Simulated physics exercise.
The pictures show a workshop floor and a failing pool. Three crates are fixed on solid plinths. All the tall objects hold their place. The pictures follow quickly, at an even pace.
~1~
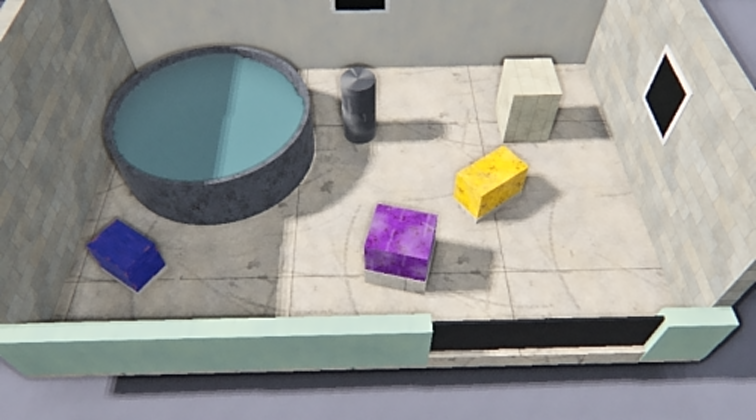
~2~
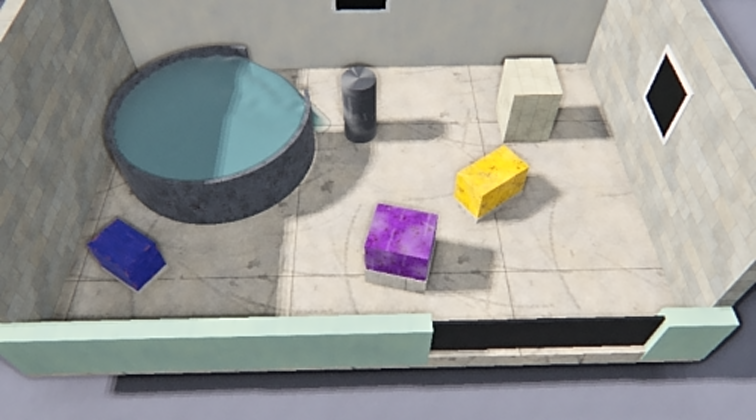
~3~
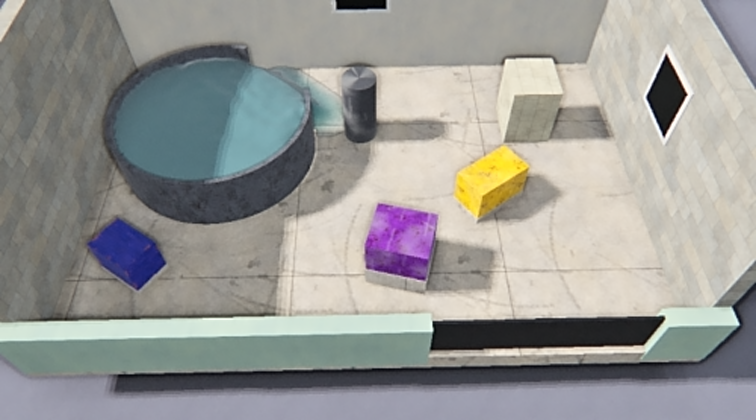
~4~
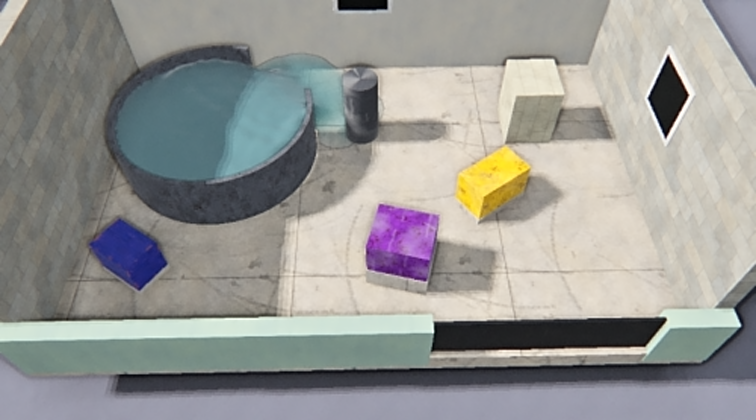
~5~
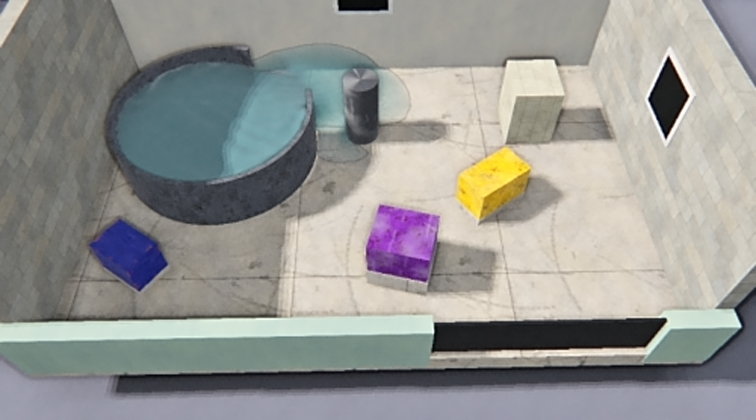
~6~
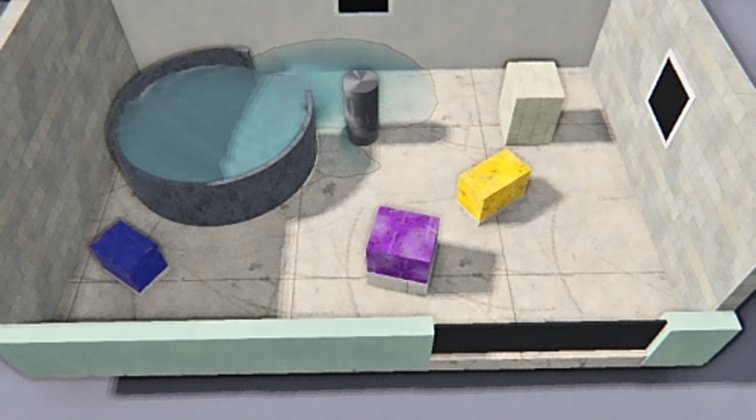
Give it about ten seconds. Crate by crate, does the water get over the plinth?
The yellow crate is soaked; the blue crate is soaked; the purple crate keeps dry.
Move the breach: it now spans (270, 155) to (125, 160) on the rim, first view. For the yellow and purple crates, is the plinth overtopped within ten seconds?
My reading: The yellow crate ends up wet; the purple crate takes water.
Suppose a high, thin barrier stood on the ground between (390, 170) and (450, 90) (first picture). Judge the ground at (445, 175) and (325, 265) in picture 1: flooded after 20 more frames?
In that order: Clear, flooded.
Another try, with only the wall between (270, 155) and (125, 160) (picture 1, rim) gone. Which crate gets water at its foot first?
I say the blue-painted one.
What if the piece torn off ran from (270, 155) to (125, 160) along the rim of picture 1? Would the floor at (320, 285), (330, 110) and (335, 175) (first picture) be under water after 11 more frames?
In that order: Awash, free of water, free of water.
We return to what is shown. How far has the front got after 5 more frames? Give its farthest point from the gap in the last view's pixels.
At about (584, 72).
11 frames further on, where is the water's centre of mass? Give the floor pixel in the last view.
Near (308, 127).
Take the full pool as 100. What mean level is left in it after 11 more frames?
Close to 56 %.
A moment on, water covers 25 % of the floor; the yellow crate not reached, the blue crate not reached, the purple crate not reached.
Next, water covers 35 % of the floor; the yellow crate water round its plinth, the blue crate not reached, the purple crate water round its plinth.
Then, water covers 60 % of the floor; the yellow crate water round its plinth, the blue crate not reached, the purple crate water round its plinth.
Later, water covers 100 % of the floor; the yellow crate water round its plinth, the blue crate water round its plinth, the purple crate water round its plinth.
In the end, water covers 100 % of the floor; the yellow crate was topped, the blue crate was topped, the purple crate stayed above the water.
